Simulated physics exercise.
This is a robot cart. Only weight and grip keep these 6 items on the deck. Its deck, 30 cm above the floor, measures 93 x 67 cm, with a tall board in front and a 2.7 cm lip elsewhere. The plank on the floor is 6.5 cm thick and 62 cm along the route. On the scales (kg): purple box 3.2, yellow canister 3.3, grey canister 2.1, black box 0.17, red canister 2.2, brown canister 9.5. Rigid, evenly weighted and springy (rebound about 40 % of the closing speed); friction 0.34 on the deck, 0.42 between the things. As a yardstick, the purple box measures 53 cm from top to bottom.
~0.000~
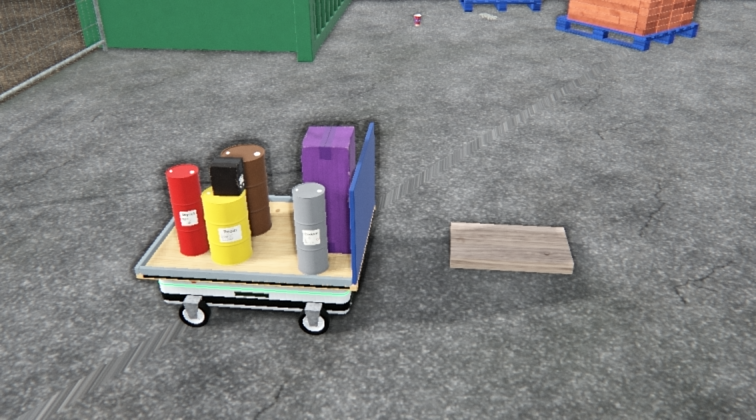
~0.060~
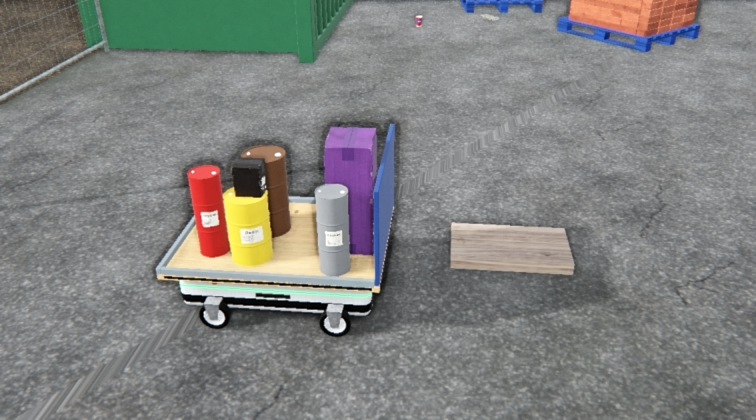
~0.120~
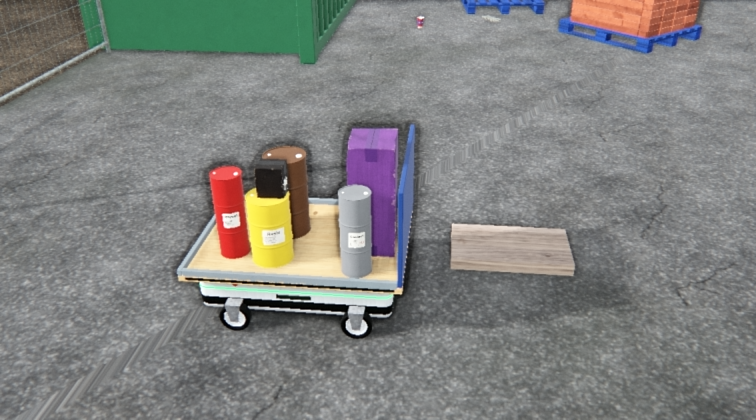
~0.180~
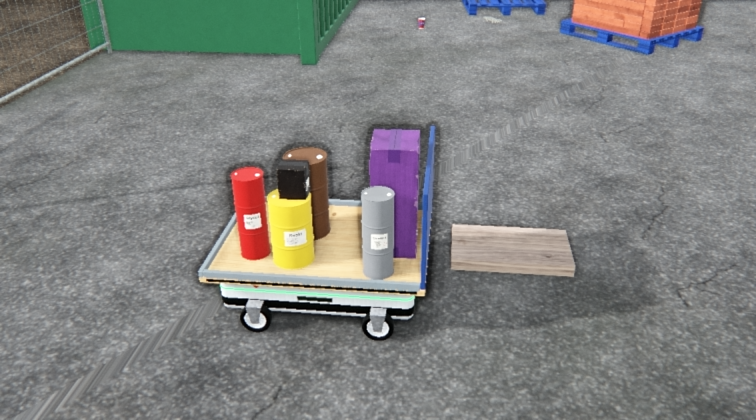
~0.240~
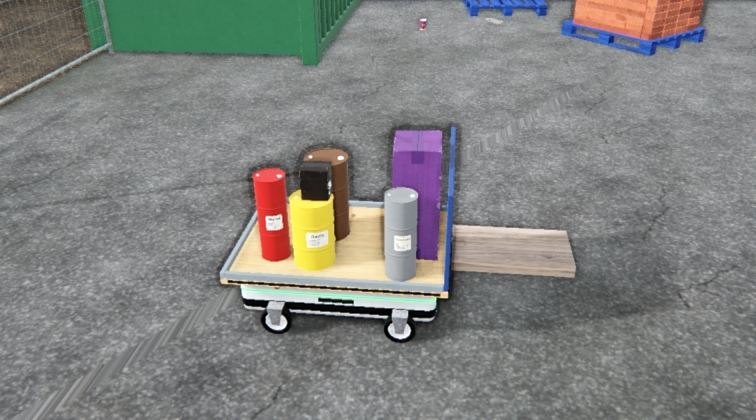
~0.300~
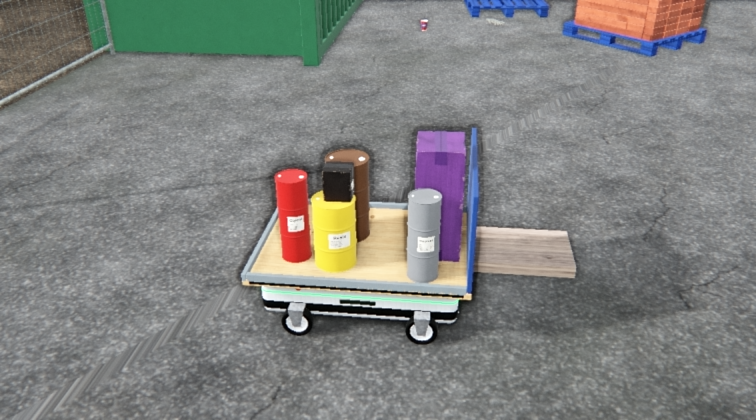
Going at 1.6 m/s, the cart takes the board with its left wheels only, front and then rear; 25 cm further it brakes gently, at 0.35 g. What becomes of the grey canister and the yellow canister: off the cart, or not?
The grey canister ends off the deck, the yellow canister is still aboard.
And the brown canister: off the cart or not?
The brown canister ends on the deck.
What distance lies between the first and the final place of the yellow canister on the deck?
Some 38 cm.
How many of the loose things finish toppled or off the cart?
That comes to 6.
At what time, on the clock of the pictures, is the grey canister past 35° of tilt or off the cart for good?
At about 0.7 s.
Around 0.80 s, cart 128 cm along; grey canister now off the cart; yellow canister at 11° to upright near (518, 237); purple box at 50° to upright.
Around 1.30 s, cart 208 cm along; purple box and black box now off the cart; yellow canister at 19° to upright near (739, 254); red canister at 39° to upright.
Around 1.70 s, cart 239 cm along; red canister now off the cart; yellow canister at 67° to upright; brown canister at 71° to upright.
Finally (3.3 s), off the cart, purple box, grey canister, black box and red canister; on their side or leaning hard on the deck, yellow canister and brown canister.
